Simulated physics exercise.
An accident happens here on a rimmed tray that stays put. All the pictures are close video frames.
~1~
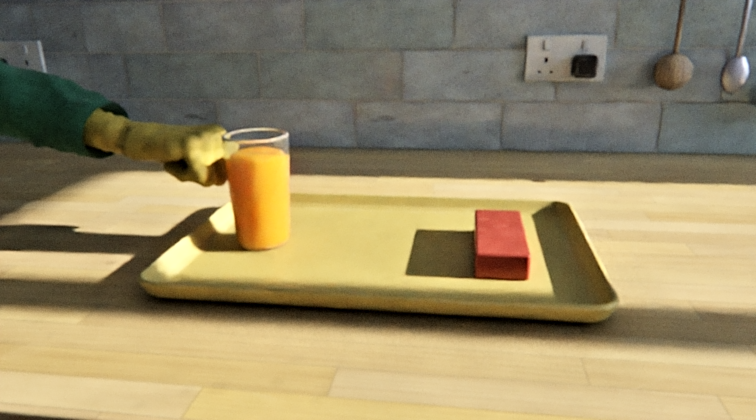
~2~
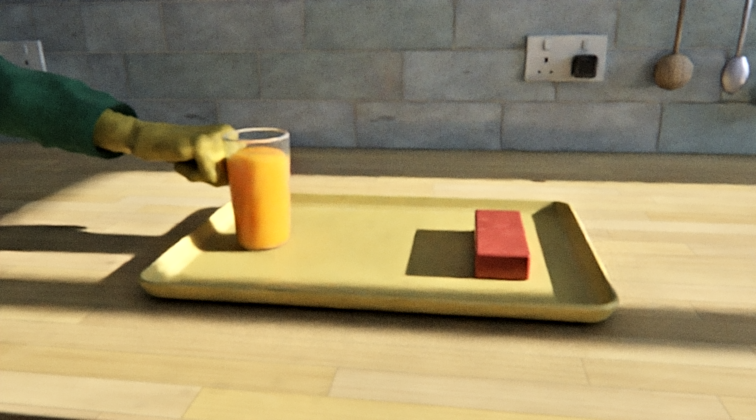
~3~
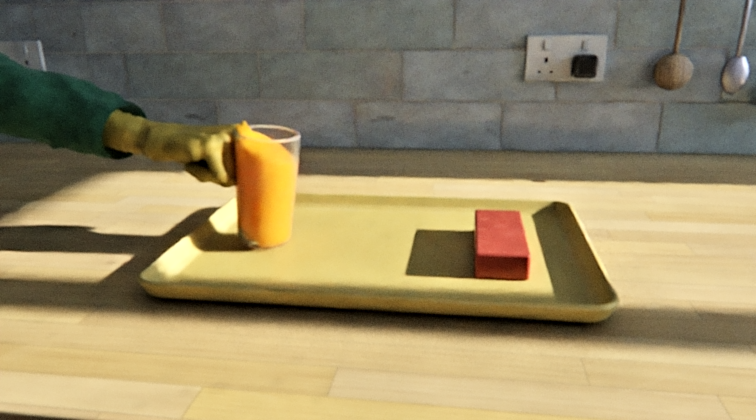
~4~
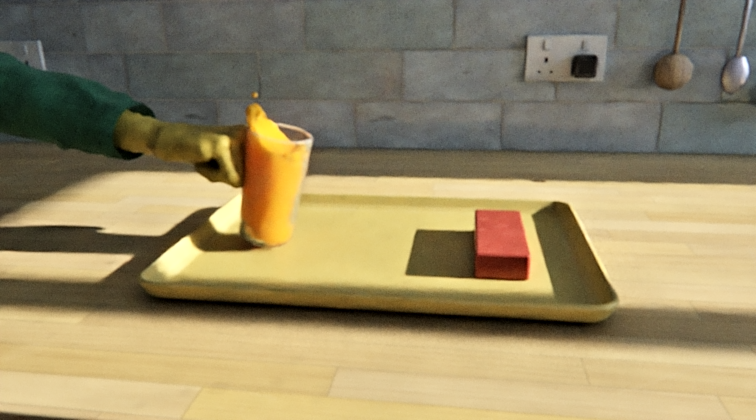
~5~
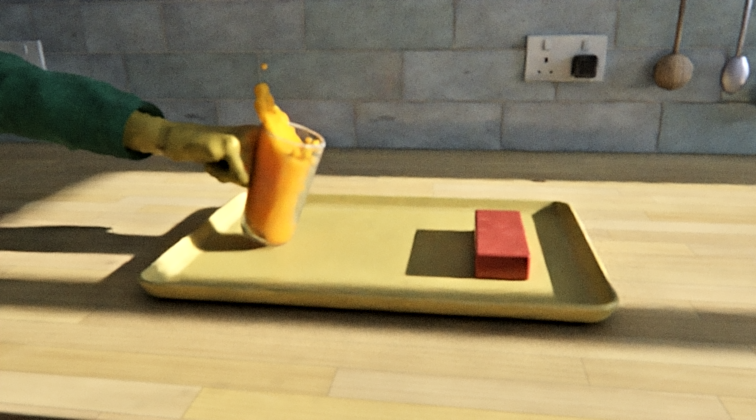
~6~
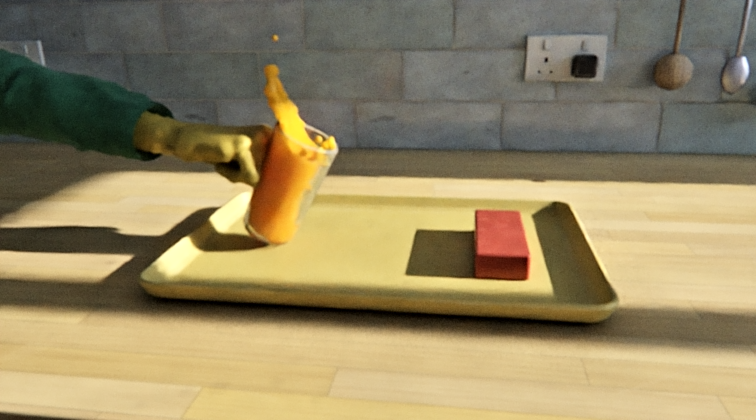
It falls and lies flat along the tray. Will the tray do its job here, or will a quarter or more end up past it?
It does its job, with less than a quarter lost.
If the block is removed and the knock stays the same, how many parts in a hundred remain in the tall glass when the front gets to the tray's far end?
Tall glass content at that instant: ~ 50 per cent.
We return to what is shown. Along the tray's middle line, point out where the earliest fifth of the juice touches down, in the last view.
I'd put the spot somewhere close to pixel (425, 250).
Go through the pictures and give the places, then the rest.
The first frame shows tilt 0°; right rim (285, 137); surface from (232, 152) to (285, 153); the tray's far rim is at (588, 244); a block is fixed to the tray further along.
The second frame shows tilt 0°; right rim (285, 137); surface from (233, 152) to (285, 153).
The third frame shows tilt 6°; right rim (297, 138); surface from (243, 130) to (293, 155).
The fourth frame shows tilt 13°; right rim (309, 141); surface from (254, 127) to (307, 146); 3 per cent is over the edge.
The fifth frame shows tilt 19°; right rim (322, 145); surface from (262, 146) to (319, 141); 6 per cent is over the edge.
The sixth frame shows tilt 26°; right rim (335, 151); surface from (270, 158) to (335, 147); 8 per cent is over the edge.
A moment on, the tall glass lies on its side and 79 per cent is in the glass, 7 on the tray and 14 above or beyond its rim.
Next, the tall glass lies on its side and 43 per cent is in the glass, 34 on the tray and 23 above or beyond its rim.
Then the tall glass lies on its side and 26 per cent is in the glass, 52 on the tray and 22 above or beyond its rim.
Later the tall glass lies on its side and 15 per cent is in the glass, 71 on the tray and 14 above or beyond its rim.
At rest 87 per cent is held by tray and glass, 13 is off the tray.
